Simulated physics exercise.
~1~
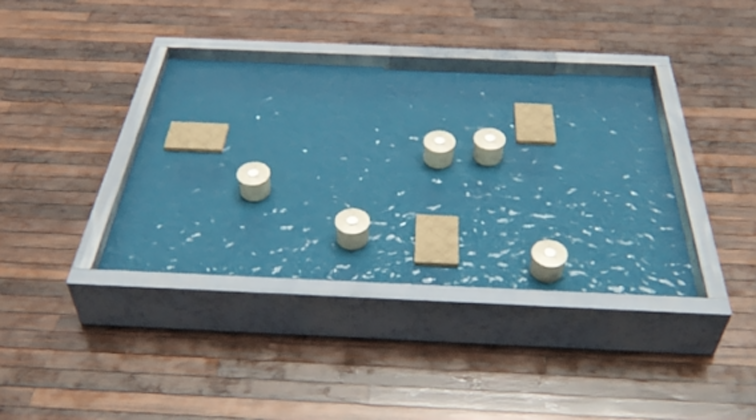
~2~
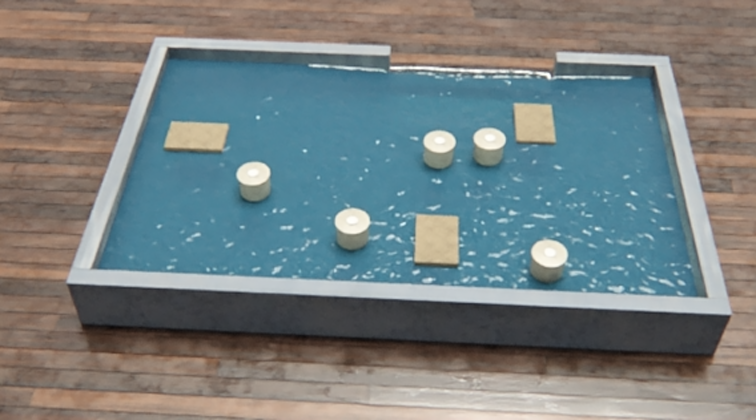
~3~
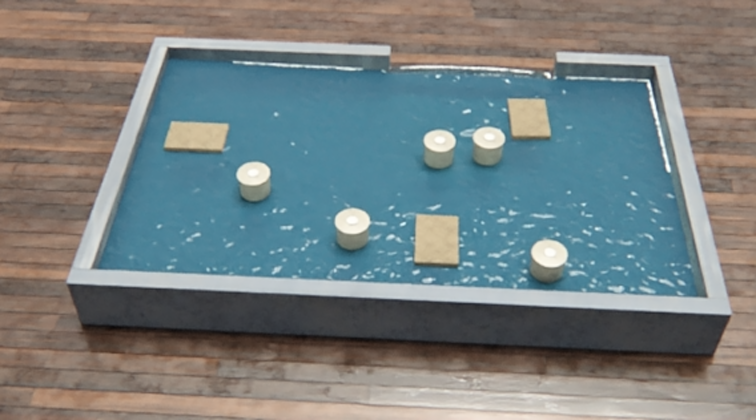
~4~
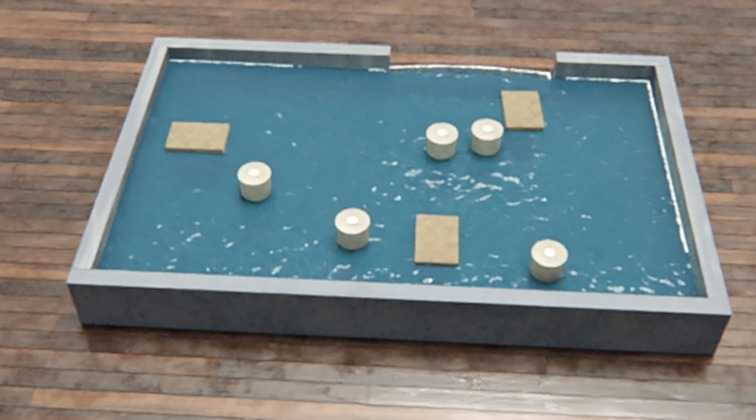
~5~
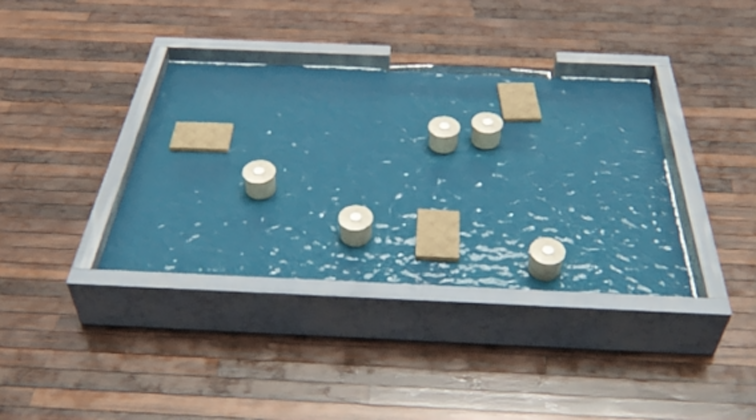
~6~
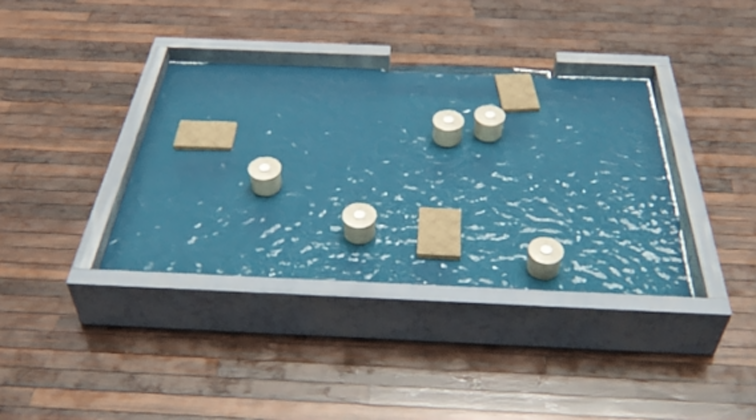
Garden pool seen from above, a gap opening in its far wall and pale tubs and tan floats slowly drifting toward it.
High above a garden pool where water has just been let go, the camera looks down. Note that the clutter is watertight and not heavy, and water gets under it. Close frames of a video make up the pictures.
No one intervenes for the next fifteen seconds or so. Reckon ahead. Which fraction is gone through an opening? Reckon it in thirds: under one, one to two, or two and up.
One to two thirds.
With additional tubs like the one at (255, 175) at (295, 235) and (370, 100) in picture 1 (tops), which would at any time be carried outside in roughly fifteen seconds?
Copy one still there, copy two taken away.
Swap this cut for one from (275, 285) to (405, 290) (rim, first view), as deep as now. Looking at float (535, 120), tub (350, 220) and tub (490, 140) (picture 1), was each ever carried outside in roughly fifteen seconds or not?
In turn: Still in, gone, stays.
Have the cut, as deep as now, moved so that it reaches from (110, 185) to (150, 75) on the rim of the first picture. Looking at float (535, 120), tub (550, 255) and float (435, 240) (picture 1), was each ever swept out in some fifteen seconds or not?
Remains, remains, remains.
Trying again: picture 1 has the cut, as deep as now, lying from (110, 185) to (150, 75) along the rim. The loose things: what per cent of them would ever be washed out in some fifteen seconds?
Roughly 20 in a hundred.
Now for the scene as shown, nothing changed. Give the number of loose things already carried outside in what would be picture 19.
The number I arrive at is 3.
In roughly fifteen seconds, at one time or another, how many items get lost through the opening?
3 in all.
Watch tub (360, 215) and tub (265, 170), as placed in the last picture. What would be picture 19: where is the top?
Around (385, 206) for the first and around (296, 163) for the second.
A moment on, 1 of 8 are out; 7 afloat.
Next, 3 of 8 are out; 5 afloat.
Later, 3 of 8 are out; 5 afloat.
In the end, 3 of 8 are out; 5 afloat.
